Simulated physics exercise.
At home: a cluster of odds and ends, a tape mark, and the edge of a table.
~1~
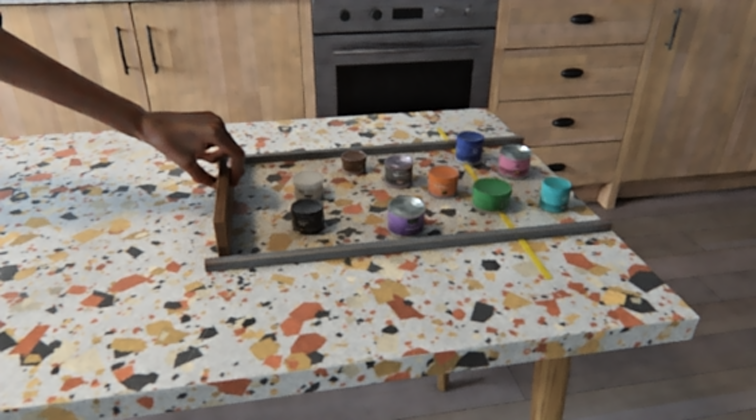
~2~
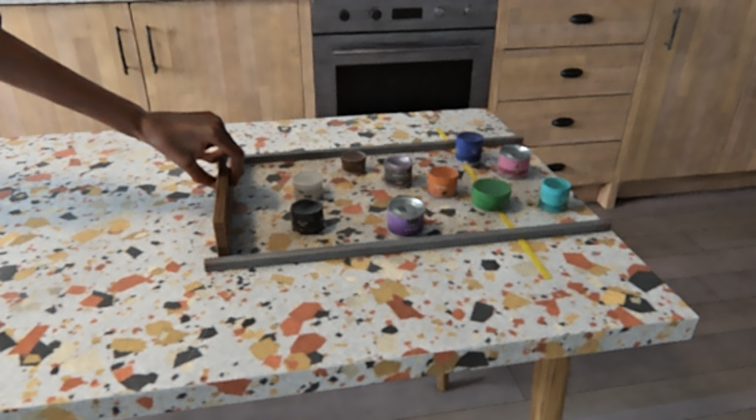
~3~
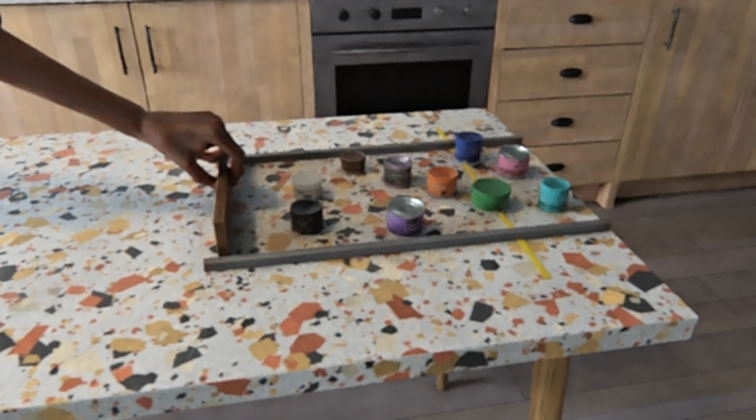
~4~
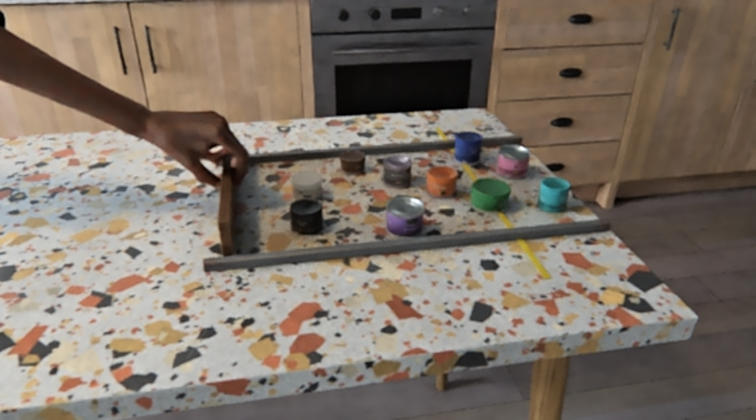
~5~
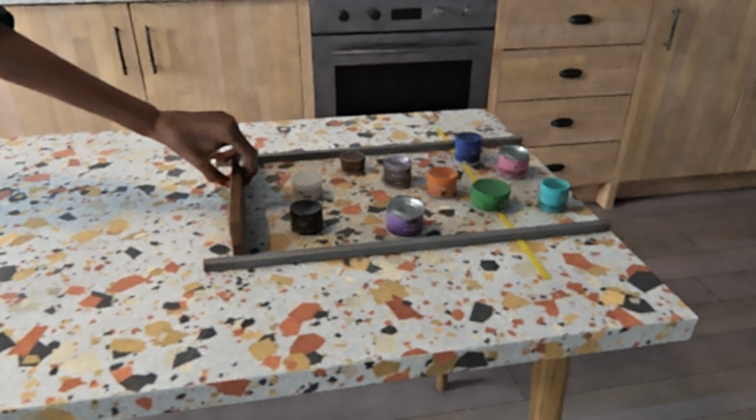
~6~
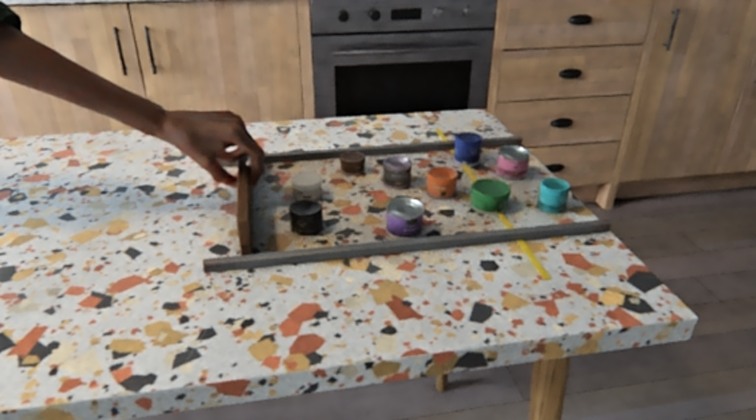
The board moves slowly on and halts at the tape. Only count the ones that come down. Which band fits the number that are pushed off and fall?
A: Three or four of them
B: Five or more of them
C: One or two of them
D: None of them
D.
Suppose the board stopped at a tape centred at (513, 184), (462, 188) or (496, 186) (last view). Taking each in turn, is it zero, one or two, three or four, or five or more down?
So, going place by place, I'd say 1 or 2; none at all; one or two.
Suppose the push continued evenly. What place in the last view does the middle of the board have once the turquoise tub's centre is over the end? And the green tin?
I'd put it close to (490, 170), and close to (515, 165) for the other one.
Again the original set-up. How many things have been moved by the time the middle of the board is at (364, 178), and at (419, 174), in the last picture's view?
5 and 6.
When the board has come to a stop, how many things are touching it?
The count comes out at 4.
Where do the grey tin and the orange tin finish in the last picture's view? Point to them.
Final spots - grey tin (490, 159), orange tin (510, 183).
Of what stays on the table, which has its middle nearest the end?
That's the turquoise tub.
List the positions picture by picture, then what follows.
Turquoise tub (555, 195); pink pot (515, 162); blue tin (469, 148); board (226, 189); tape (481, 186), in the first frame.
Pink pot (514, 162); orange tin (443, 182), in the second frame.
Blue tin (468, 148); white tin (308, 187), in the third frame.
Turquoise tub (554, 195); purple tin (405, 218), in the fourth frame.
Pink pot (513, 163); green tin (490, 196), in the fifth frame.
Turquoise tub (553, 196); pink pot (513, 163); blue tin (468, 149); board (245, 188); tape (480, 187), in the sixth frame.
Soon after, none off yet; turquoise tub at rest near (553, 196); pink pot at rest near (513, 163); blue tin at rest near (468, 149).
At rest, the number that fall off is zero.
